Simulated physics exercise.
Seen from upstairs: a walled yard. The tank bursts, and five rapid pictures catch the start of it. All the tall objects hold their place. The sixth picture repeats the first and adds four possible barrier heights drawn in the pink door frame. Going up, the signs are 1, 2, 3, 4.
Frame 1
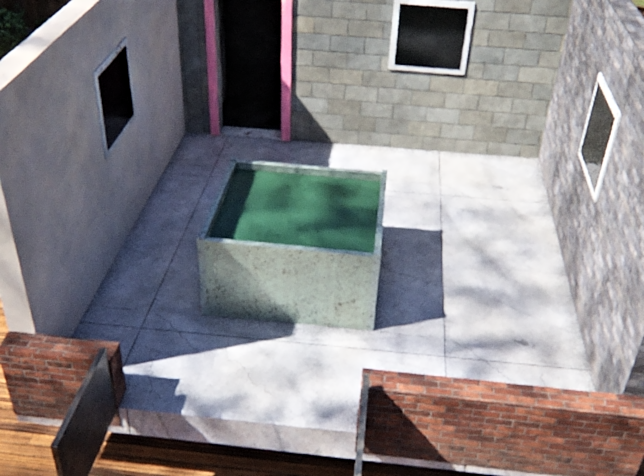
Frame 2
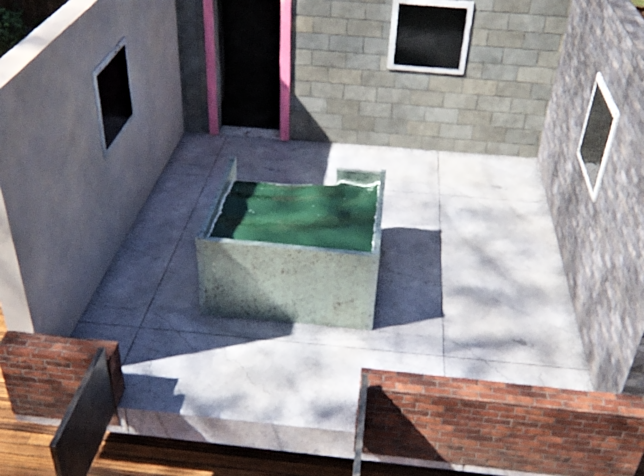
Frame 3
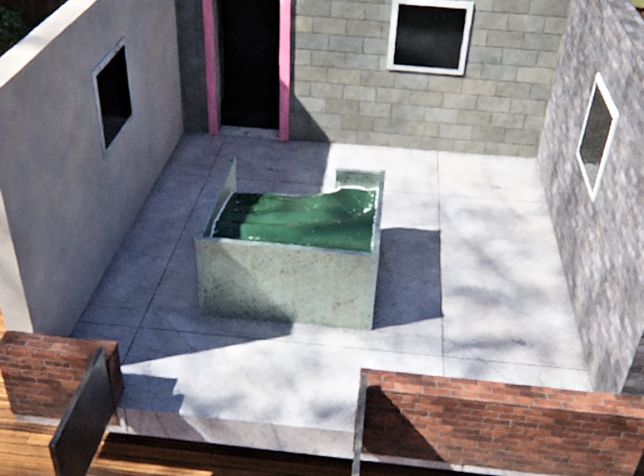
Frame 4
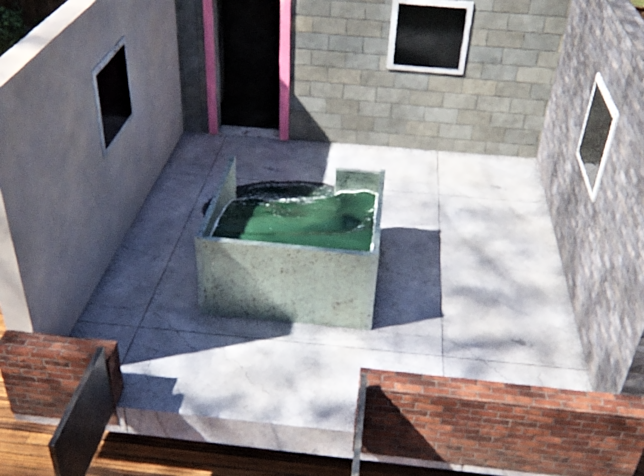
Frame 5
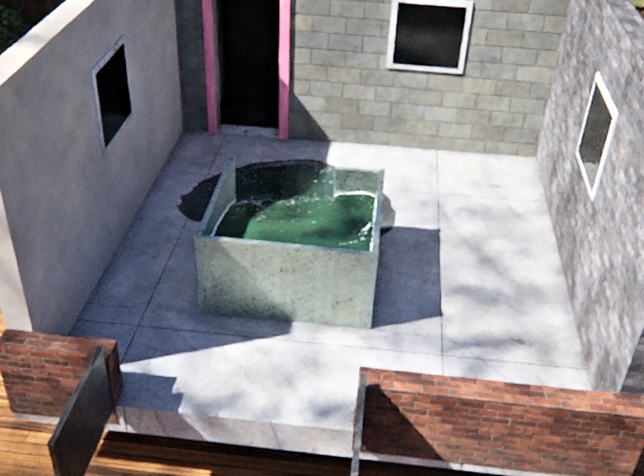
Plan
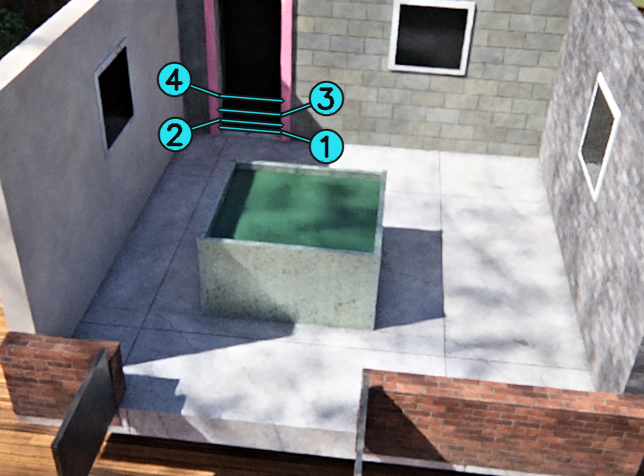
In a walled yard with a pink doorway, the green water in a square tank sloshed and sank lower, and a dark wet patch spread over the pale floor behind it and out to both sides.
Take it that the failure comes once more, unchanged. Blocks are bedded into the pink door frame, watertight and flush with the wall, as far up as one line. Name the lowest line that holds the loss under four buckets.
Take 3.
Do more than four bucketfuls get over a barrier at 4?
No.
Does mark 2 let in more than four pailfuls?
Yes, it does.
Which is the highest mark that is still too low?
2.
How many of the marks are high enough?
Two.
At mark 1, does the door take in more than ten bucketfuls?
Yes, it does.
In cyan, 1 at (250, 129); 2 at (250, 122); 3 at (250, 112); 4 at (250, 98); from the bottom up 1, 2, 3, 4.
For mark 1, dozens of bucketfuls pour in.
For mark 2, about 10 bucketfuls get in.
For mark 3, a splash gets over, under a bucket.
For mark 4, nothing gets over.
